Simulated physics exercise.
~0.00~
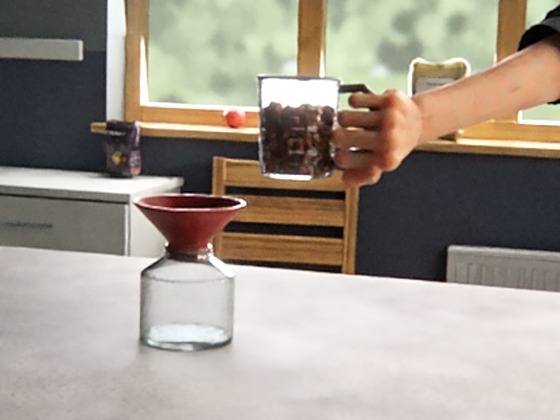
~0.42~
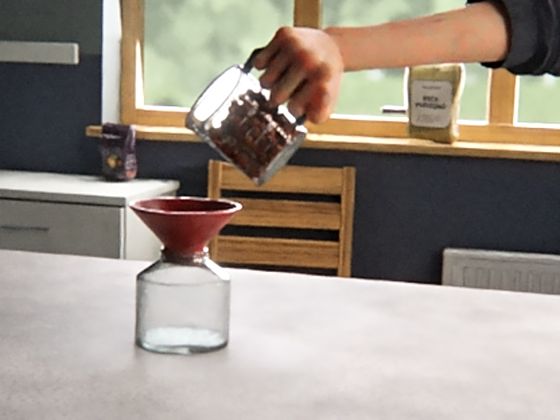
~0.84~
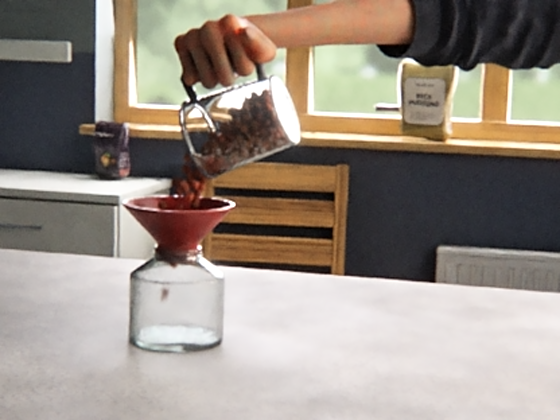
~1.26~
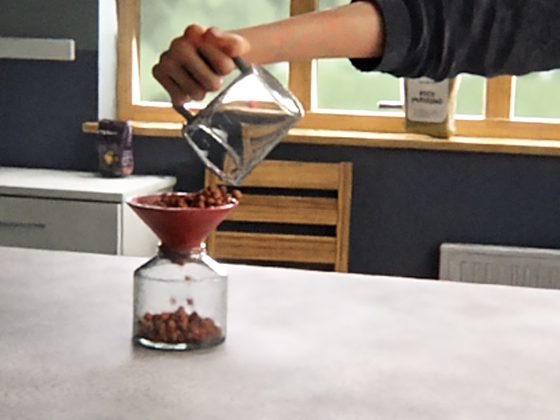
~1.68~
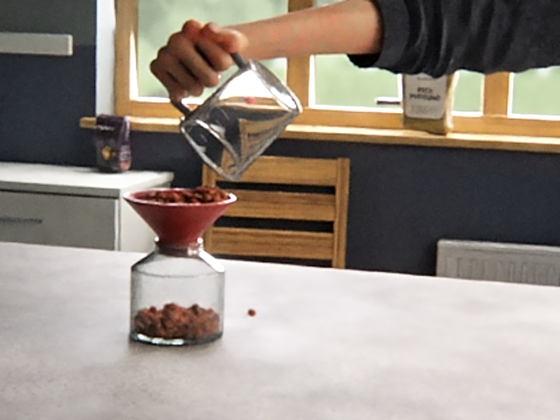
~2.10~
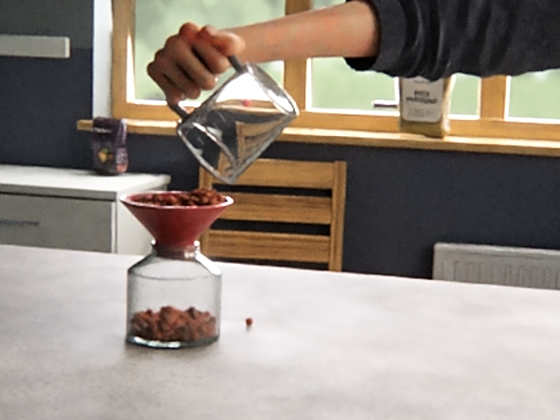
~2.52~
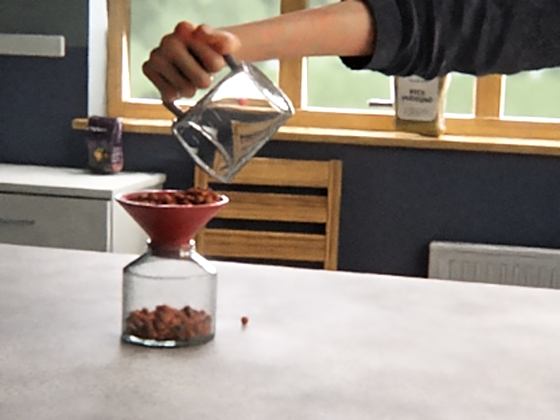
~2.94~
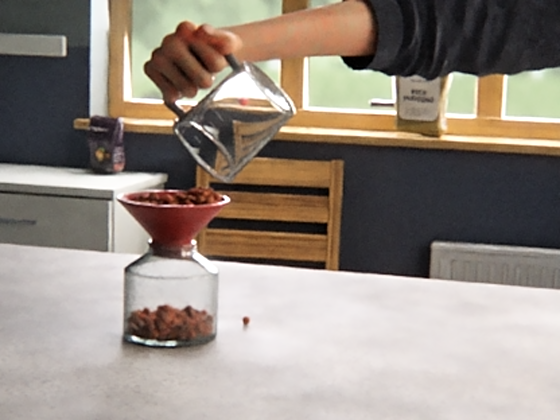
The clip opens with a hand holding a clear cup full of reddish-brown pellets upright, above and to the right of a glass jar with a dark red funnel in its neck. The hand moves left and tilts the cup toward the funnel. Pellets tumble over the rim, and a few drop into the jar. The cup tips further until it is empty, while pellets heap up in the funnel and below it. A single pellet lands on the table to the right. At the end, the jar is partly filled, the funnel stays heaped, and the hand still holds the upturned cup.
